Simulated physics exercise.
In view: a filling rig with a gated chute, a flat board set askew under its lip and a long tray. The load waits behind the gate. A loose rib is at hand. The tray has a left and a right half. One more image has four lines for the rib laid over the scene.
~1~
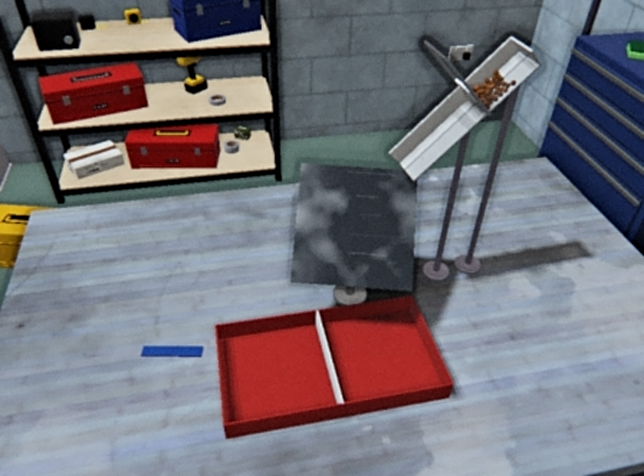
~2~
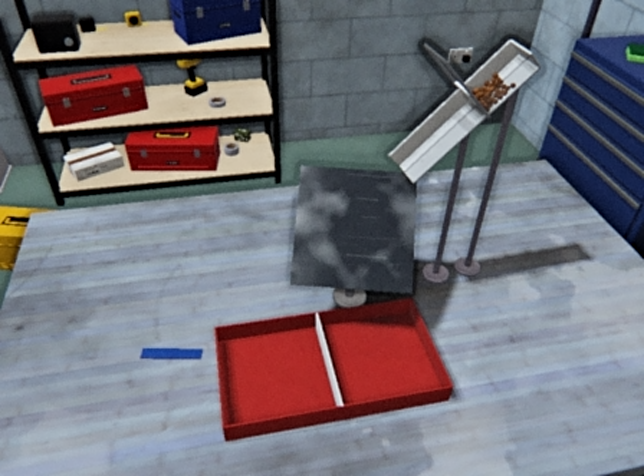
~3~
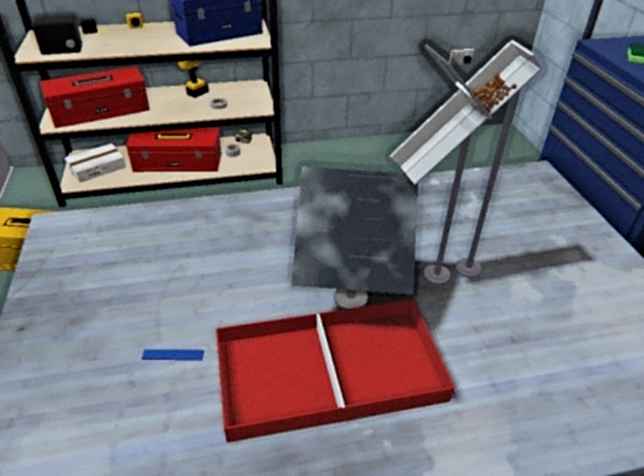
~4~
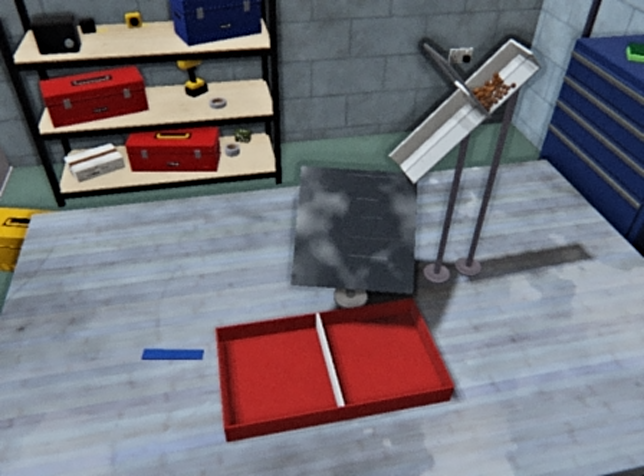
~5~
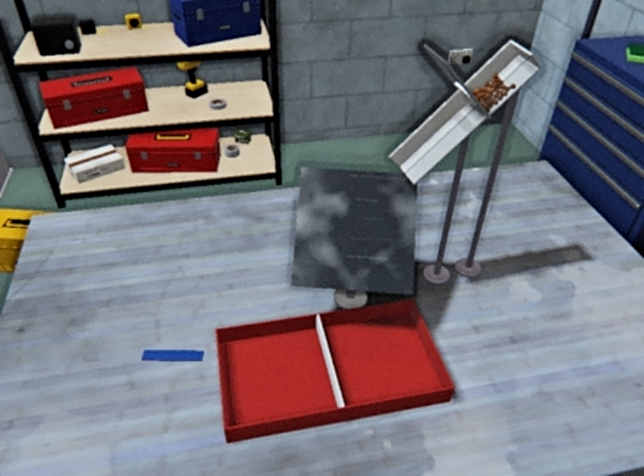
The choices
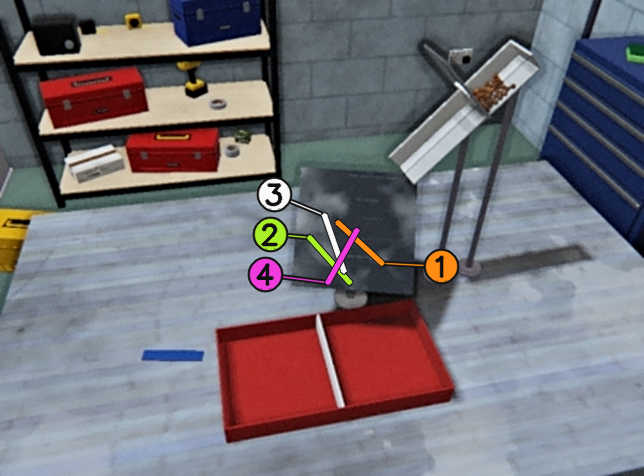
In a workshop, a raised pale chute holding small brown pieces slants down toward a tilted dark board behind a divided red tray, with a blue strip lying to the left on the table; nothing visibly moves.
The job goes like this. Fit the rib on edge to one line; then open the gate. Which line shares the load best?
I would pick line 4.
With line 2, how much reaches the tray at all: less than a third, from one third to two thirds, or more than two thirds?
More than two thirds.
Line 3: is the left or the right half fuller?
More lands on the right.
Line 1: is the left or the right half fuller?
Right.
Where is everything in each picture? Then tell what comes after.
In the first picture, load behind the gate near (485, 91), cereal balls; lip of the chute near (407, 172), sloping fairly steeply.
In the second picture, middle of the board near (355, 227), tilted fairly steeply; middle of its low edge near (351, 289); of its high edge near (359, 169).
In the third picture, front corners of the tray near (225, 428) and (454, 387); front end of its middle wall near (344, 407); gate still shut near (467, 92).
In the fourth picture, middle of the load near (485, 94); lip near (407, 175).
In the fifth picture, middle of the load near (485, 95); lip near (407, 176).
On the marked copy, line 1 from (337, 222) to (382, 263); line 2 from (309, 237) to (349, 282); line 3 from (324, 215) to (343, 271); line 4 from (356, 230) to (327, 282).
With 1, of what is caught, a small share in the left half, the bulk in the right.
With 2, of what is caught, a small share in the left half, all but a few in the right.
With 3, of what is caught, a small share in the left half, all but a few in the right.
With 4, of what is caught, close to two thirds in the left half, close to a third in the right.
